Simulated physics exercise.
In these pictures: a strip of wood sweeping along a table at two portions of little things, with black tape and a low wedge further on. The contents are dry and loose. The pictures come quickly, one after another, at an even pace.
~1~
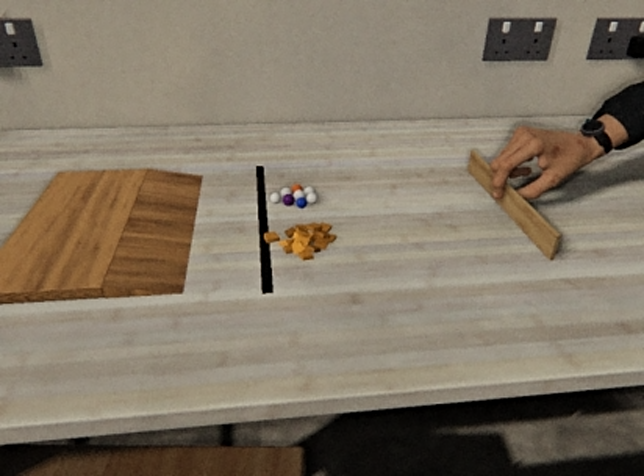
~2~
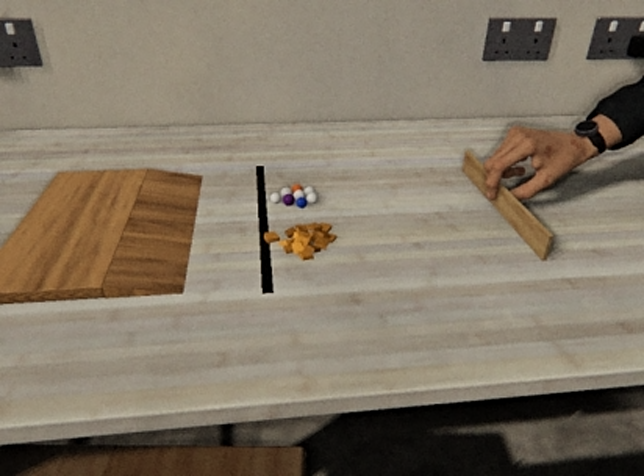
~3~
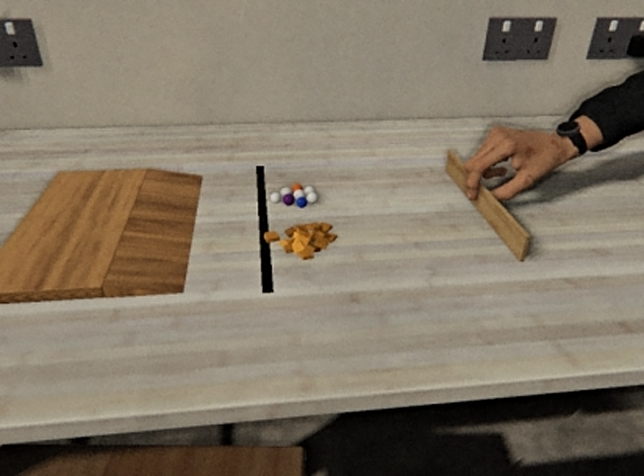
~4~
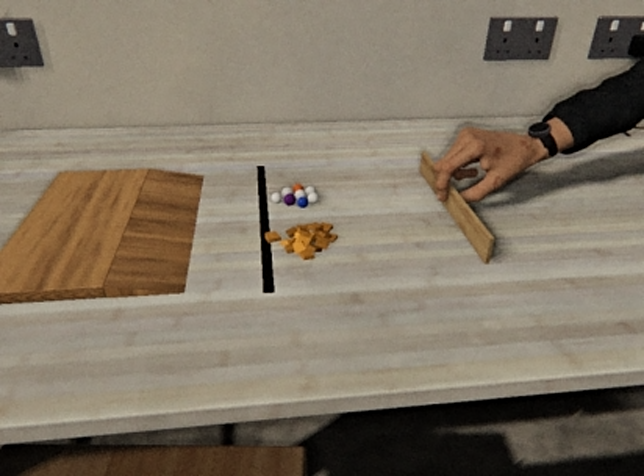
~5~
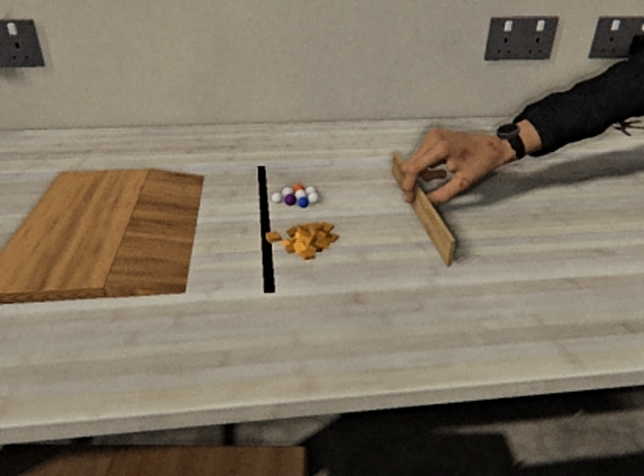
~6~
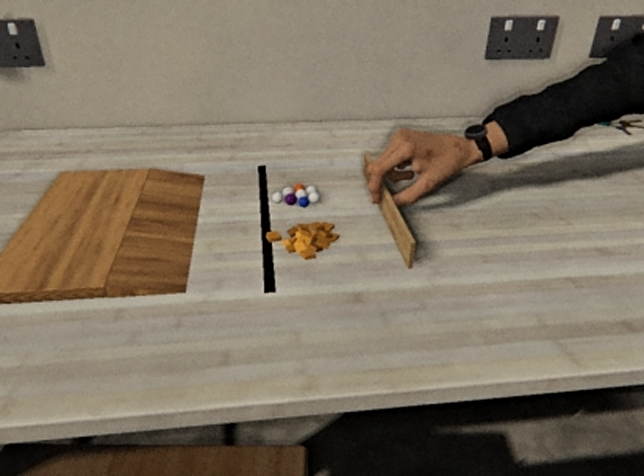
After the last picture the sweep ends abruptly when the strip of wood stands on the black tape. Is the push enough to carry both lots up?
Nearer portion: None on top; farther portion: At least some up.
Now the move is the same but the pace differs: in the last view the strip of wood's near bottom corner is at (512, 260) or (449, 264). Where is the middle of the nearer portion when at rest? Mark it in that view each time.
It would come to rest near (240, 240) the first time and near (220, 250) the second.
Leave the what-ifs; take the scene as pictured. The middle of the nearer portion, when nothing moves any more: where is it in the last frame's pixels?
Near (196, 246).
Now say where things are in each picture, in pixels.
The first frame shows strip of wood at (548, 239), at rest; black tape at (260, 171); top of the ramp at (106, 276); nearer portion at (306, 238), a few small crackers; farther portion at (299, 196), a few gumballs.
The second frame shows strip of wood at (540, 239); farther portion at (300, 196).
The third frame shows strip of wood at (518, 240); nearer portion at (307, 237).
The fourth frame shows strip of wood at (484, 242); farther portion at (301, 196).
The fifth frame shows strip of wood at (446, 244); nearer portion at (308, 237).
The sixth frame shows strip of wood at (407, 246); black tape at (262, 170); top of the ramp at (109, 276); nearer portion at (309, 237); farther portion at (302, 195).
Then, 0.12 s past the last view, strip of wood still moving, near (314, 194); nearer portion all short of the ramp; farther portion all short of the ramp.
Then, 0.26 s past the last view, strip of wood stopped at the black tape; nearer portion all short of the ramp; farther portion all short of the ramp.
Then, 0.54 s past the last view, strip of wood stopped at the black tape; nearer portion about a third on the ramp, about two thirds short of the ramp; farther portion most past the top, about a quarter on the ramp.
Finally, strip of wood stopped at the black tape; nearer portion none past the top, about a third on the ramp, about two thirds short of the ramp; farther portion most past the top, a small part on the ramp.
